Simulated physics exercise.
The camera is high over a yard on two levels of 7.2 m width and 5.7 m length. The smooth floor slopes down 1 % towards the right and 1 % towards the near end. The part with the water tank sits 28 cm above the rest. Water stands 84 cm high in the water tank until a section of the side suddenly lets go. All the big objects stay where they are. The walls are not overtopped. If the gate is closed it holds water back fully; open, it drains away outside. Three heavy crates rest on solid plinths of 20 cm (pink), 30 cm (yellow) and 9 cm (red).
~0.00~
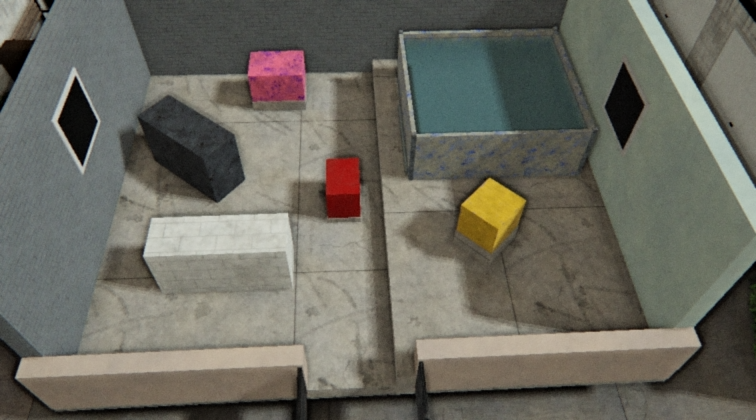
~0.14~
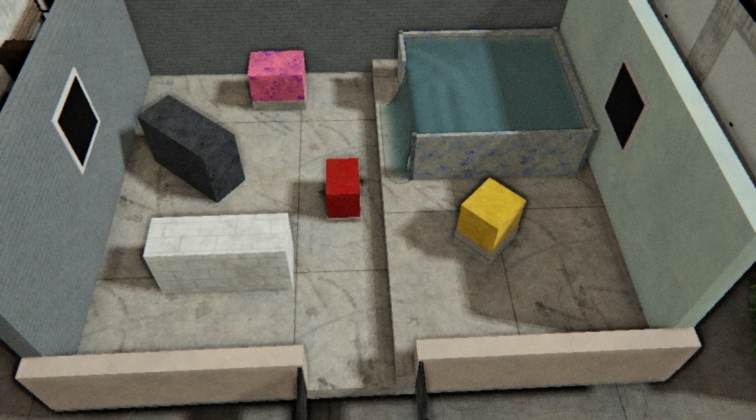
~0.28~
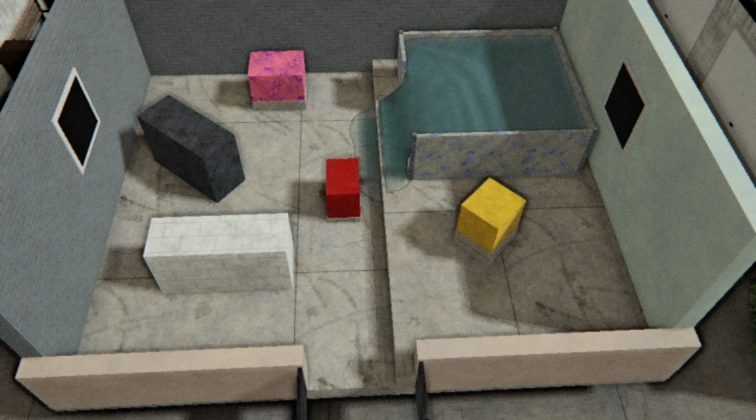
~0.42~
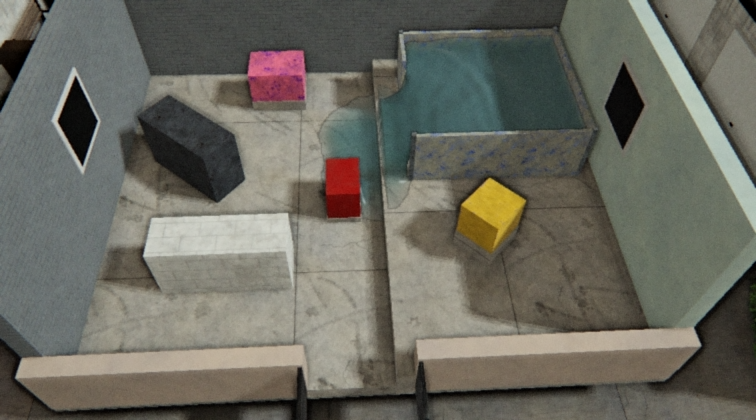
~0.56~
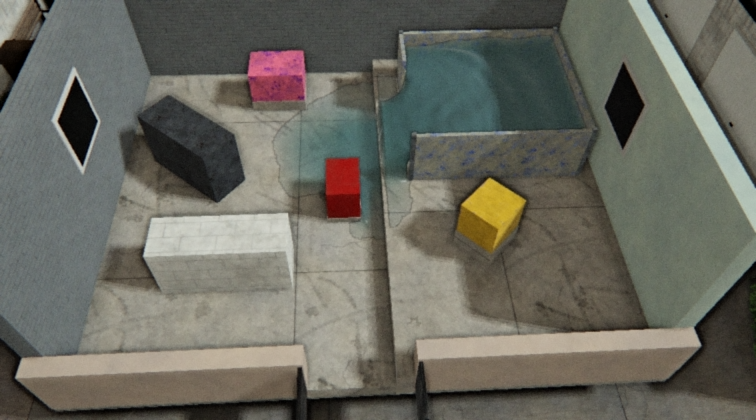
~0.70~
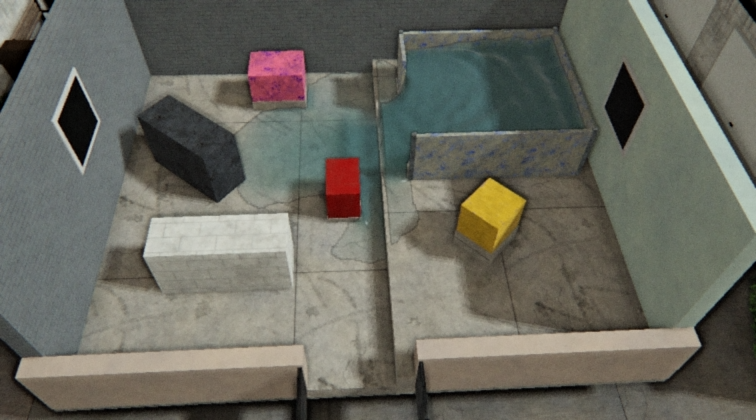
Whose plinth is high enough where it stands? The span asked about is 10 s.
The pink crate is soaked; the yellow crate escapes dry; the red crate is wetted.
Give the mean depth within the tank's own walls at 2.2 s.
Roughly 43 cm on average.
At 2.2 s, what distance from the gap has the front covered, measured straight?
Some 5.6 m out.
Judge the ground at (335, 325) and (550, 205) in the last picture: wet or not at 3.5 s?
In turn: Wet, not reached.
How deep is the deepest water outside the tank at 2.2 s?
About 65 cm.
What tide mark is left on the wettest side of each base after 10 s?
Peaks in cm: Pink 34, yellow 0, red 42.
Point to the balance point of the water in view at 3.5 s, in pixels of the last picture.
Near (325, 151).
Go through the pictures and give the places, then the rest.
The first picture shows still water, 84 cm deep, in the water tank at (490, 82).
In the second picture, the front is at (405, 181), 0.9 m from the gap at (409, 124); 0.5 m2 of floor is under water; 84 cm left at the back of the water tank.
In the third picture, water pours out at (409, 127) and has run 1.1 m, to (361, 117); deepest outside 52 cm, 84 cm at the water tank's back.
In the fourth picture, water pours out at (408, 129) and has run 1.5 m, to (330, 120); deepest outside 48 cm, 84 cm at the water tank's back.
In the fifth picture, the front is at (279, 142), 2.1 m from the gap at (408, 129); 4.4 m2 of floor is under water; 84 cm left at the back of the water tank.
In the sixth picture, the front is at (228, 165), 2.9 m from the gap at (408, 129); 6.3 m2 of floor is under water; 78 cm left at the back of the water tank.
After 1.4 s water covers 35 % of the floor and is deepest (48 cm) near (242, 176); pink plinth reached, yellow plinth not reached, red plinth reached.
After 2.2 s water covers 50 % of the floor and is deepest (65 cm) near (149, 86); pink plinth reached, yellow plinth not reached, red plinth reached.
After 3.5 s water covers 60 % of the floor and is deepest (44 cm) near (251, 91); pink plinth reached, yellow plinth not reached, red plinth reached.
After 6.0 s water covers 70 % of the floor and is deepest (28 cm) near (242, 176); pink plinth reached, yellow plinth not reached, red plinth reached.
After 10.0 s water covers 70 % of the floor and is deepest (24 cm) near (221, 253); highest at the pink plinth 34 cm, highest at the yellow plinth 0 cm, highest at the red plinth 42 cm.
